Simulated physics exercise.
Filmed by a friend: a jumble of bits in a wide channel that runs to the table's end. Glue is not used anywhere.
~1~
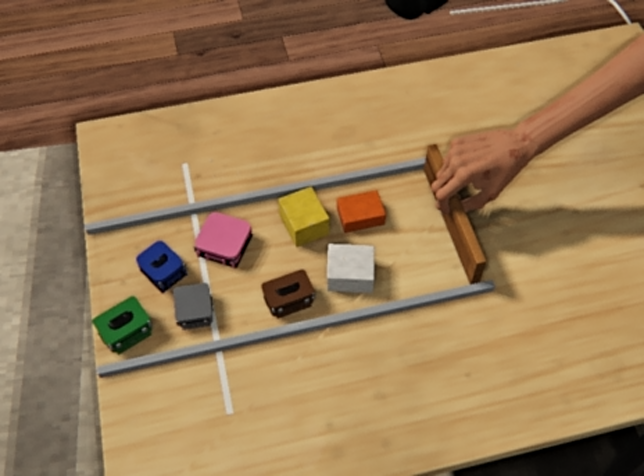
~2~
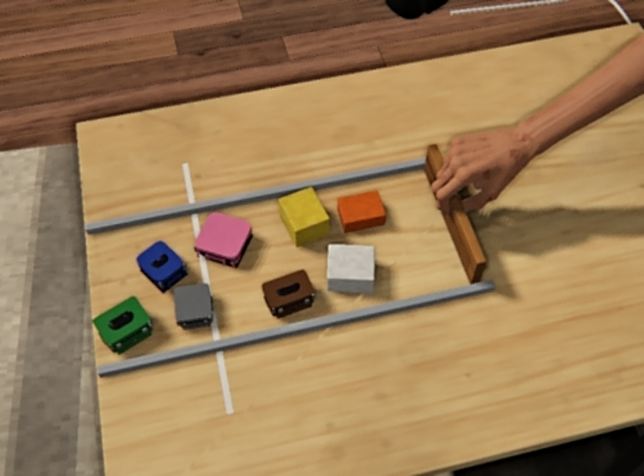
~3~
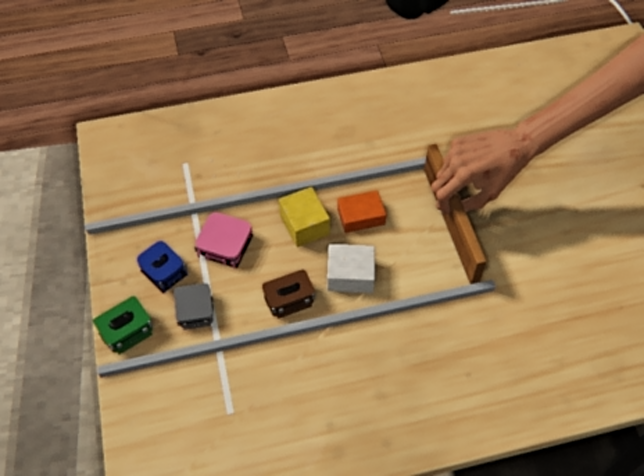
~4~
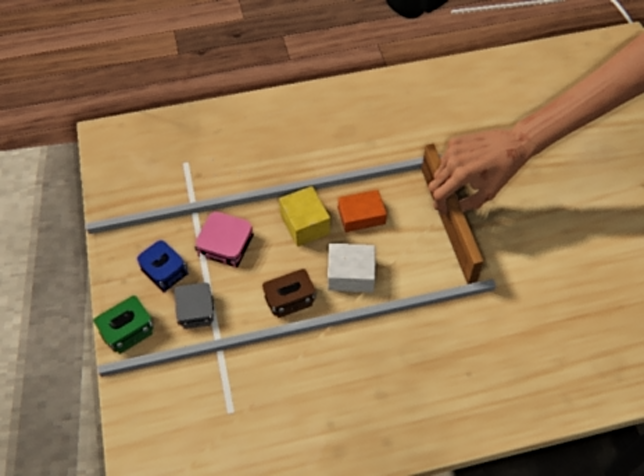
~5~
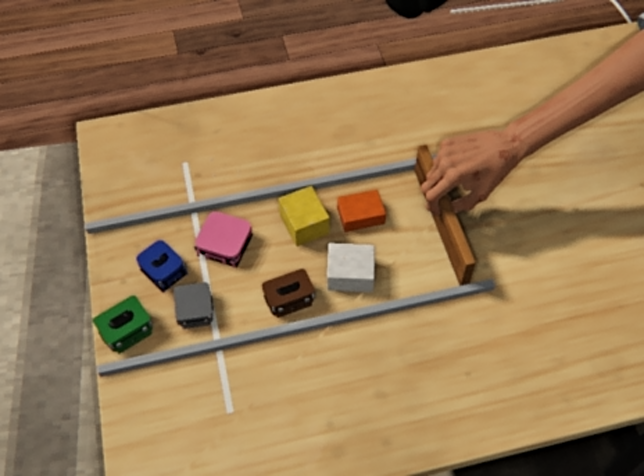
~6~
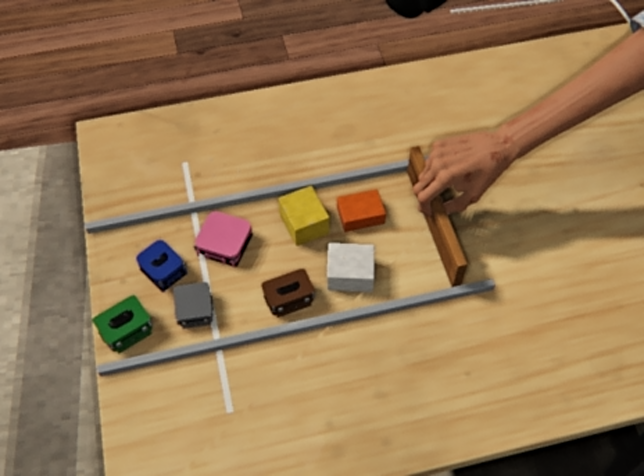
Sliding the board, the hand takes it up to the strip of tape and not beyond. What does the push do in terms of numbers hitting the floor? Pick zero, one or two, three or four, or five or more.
It sends one or two to the floor.
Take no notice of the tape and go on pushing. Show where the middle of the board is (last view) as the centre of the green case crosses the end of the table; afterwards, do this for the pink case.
The middle is at (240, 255) when it's the green case, and at (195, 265) when it's the pink case.
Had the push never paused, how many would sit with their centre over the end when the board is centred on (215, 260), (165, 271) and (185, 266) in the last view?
Respectively 2, 4 and 4.
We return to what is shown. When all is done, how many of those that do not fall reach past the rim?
Overhang count: 2.
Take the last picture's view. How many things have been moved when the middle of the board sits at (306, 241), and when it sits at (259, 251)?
So 6, and at the other place 8.
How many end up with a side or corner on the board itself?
It is in contact with 2.
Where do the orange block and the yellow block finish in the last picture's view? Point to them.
I'd say approximately (178, 248) and then (136, 247).
A little later, none off yet; green case at rest near (124, 325); blue case at rest near (162, 266); grey case at rest near (194, 306).
Next, none off yet; green case at rest near (124, 325); blue case shifted about its own width near (128, 281); grey case shifted a little near (171, 310).
When it is over, the number that fall off is one or two; down, blue case and green case.
